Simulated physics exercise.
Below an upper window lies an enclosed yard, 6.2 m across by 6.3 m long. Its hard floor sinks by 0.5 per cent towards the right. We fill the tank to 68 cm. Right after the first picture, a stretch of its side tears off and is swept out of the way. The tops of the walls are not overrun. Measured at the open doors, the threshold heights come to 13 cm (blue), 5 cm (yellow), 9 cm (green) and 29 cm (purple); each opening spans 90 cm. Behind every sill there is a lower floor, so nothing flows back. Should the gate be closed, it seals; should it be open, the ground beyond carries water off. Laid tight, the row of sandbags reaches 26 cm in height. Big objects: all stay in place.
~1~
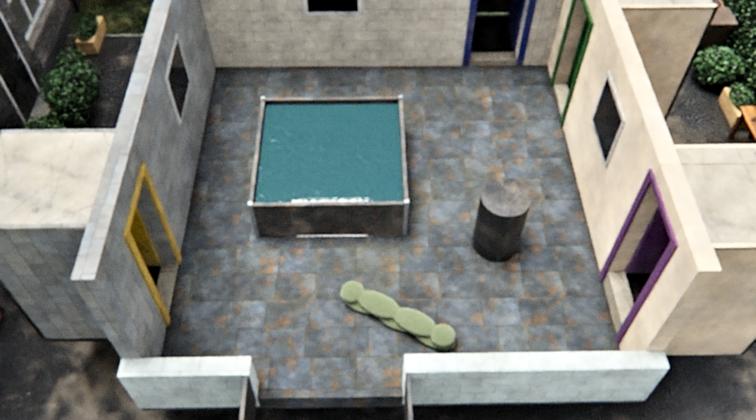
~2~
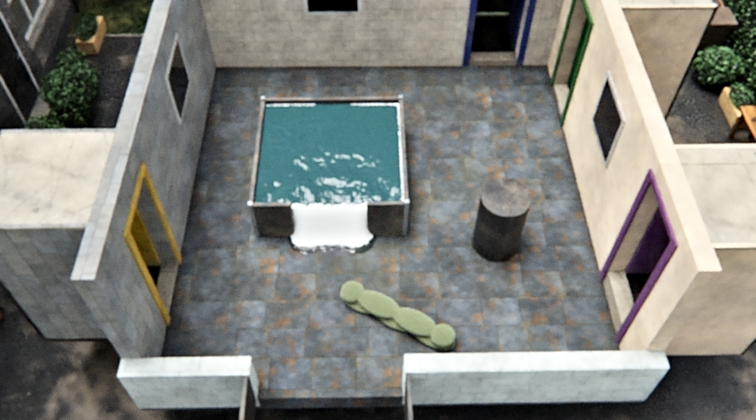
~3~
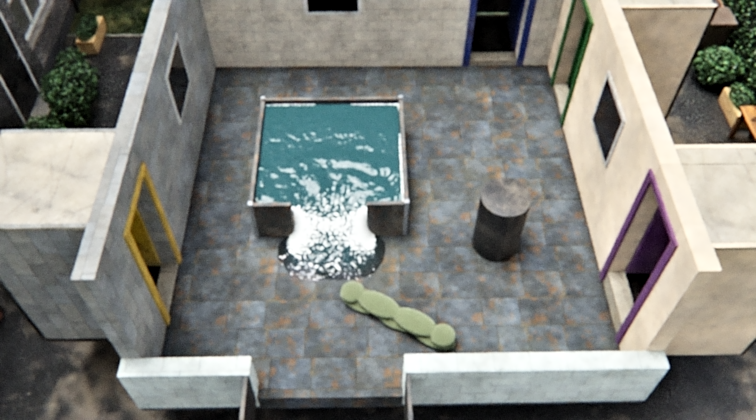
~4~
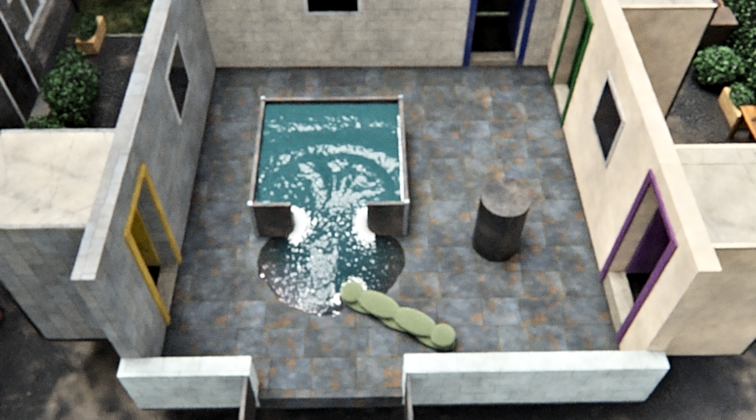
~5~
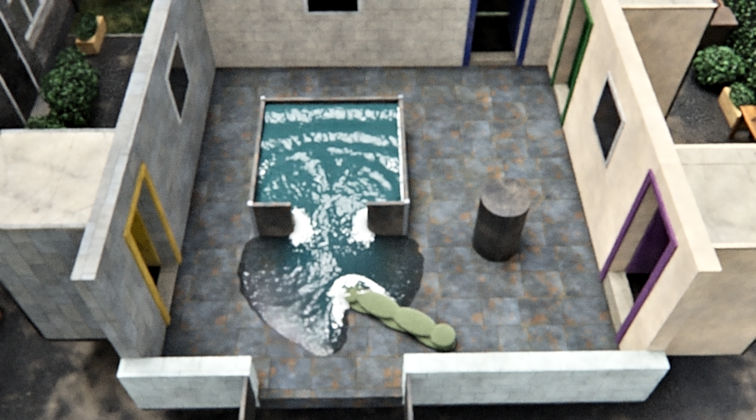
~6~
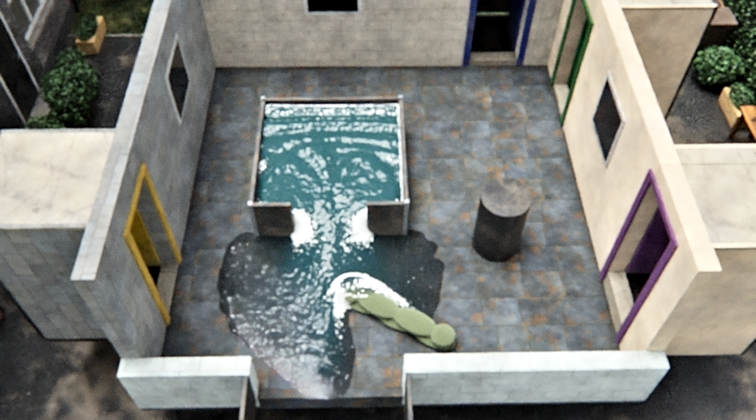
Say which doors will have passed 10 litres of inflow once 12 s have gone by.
After that time: Blue door: Not passed, yellow door: Passed, green door: Not passed, purple door: Not passed.
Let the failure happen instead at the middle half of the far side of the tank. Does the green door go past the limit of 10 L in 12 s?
Then green exceeds it.
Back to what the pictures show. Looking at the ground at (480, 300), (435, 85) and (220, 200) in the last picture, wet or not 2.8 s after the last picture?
Status of the three spots: Inundated, free of it, inundated.
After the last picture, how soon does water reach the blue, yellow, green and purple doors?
Blue: 5.5 s; yellow: 0.6 s; green: 4.0 s; purple: 1.2 s.
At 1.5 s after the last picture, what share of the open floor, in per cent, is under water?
Close to 35 in a hundred parts are wet.
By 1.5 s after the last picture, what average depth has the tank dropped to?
About 39 centimetres on average.
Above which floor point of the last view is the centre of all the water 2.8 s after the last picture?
Its balance point lies near (348, 232).
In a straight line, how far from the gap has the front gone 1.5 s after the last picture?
That's near 4.6 m in a straight line.
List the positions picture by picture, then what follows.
In the first frame, the tank at (331, 151) is whole and still, 68 cm deep.
In the second frame, water pours out at (330, 224) and has run 0.6 m, to (369, 242); typically 6 cm deep outside, 68 cm at the tank's back.
In the third frame, water pours out at (331, 225) and has run 0.9 m, to (370, 269); typically 11 cm deep outside, 68 cm at the tank's back.
In the fourth frame, the front is at (311, 309), 1.4 m from the gap at (331, 225); 1.9 m2 of floor is under water; 68 cm left at the back of the tank.
In the fifth frame, water pours out at (330, 224) and has run 2.0 m, to (327, 351); typically 6 cm deep outside, 66 cm at the tank's back.
In the sixth frame, water pours out at (330, 224) and has run 2.6 m, to a hidden place; typically 5 cm deep outside, 58 cm at the tank's back.
Then, 0.7 s after the last picture water covers 25 % of the floor and is deepest (42 cm) near (349, 286); blue door not reached, yellow door 2 cm at the sill, 0 L in, green door not reached, purple door not reached.
Then, 1.5 s after the last picture water covers 35 % of the floor and is deepest (38 cm) near (171, 382); blue door not reached, yellow door 7 cm at the sill, 0 L in, green door not reached, purple door 18 cm at the sill, 0 L in.
Then, 2.8 s after the last picture water covers 45 % of the floor and is deepest (28 cm) near (349, 286); blue door not reached, yellow door 8 cm at the sill, 9 L in, green door not reached, purple door 18 cm at the sill, 0 L in.
Then, 6.3 s after the last picture water covers 85 % of the floor and is deepest (16 cm) near (349, 286); blue door 7 cm at the sill, 0 L in, yellow door 7 cm at the sill, 27 L in, green door 3 cm at the sill, 0 L in, purple door 11 cm at the sill, 0 L in.
Then, 11.3 s after the last picture water covers 95 % of the floor and is deepest (10 cm) near (550, 141); blue door 7 cm at the sill, 0 L in, yellow door 4 cm at the sill, 32 L in, green door 9 cm at the sill, 0 L in, purple door 5 cm at the sill, 0 L in.
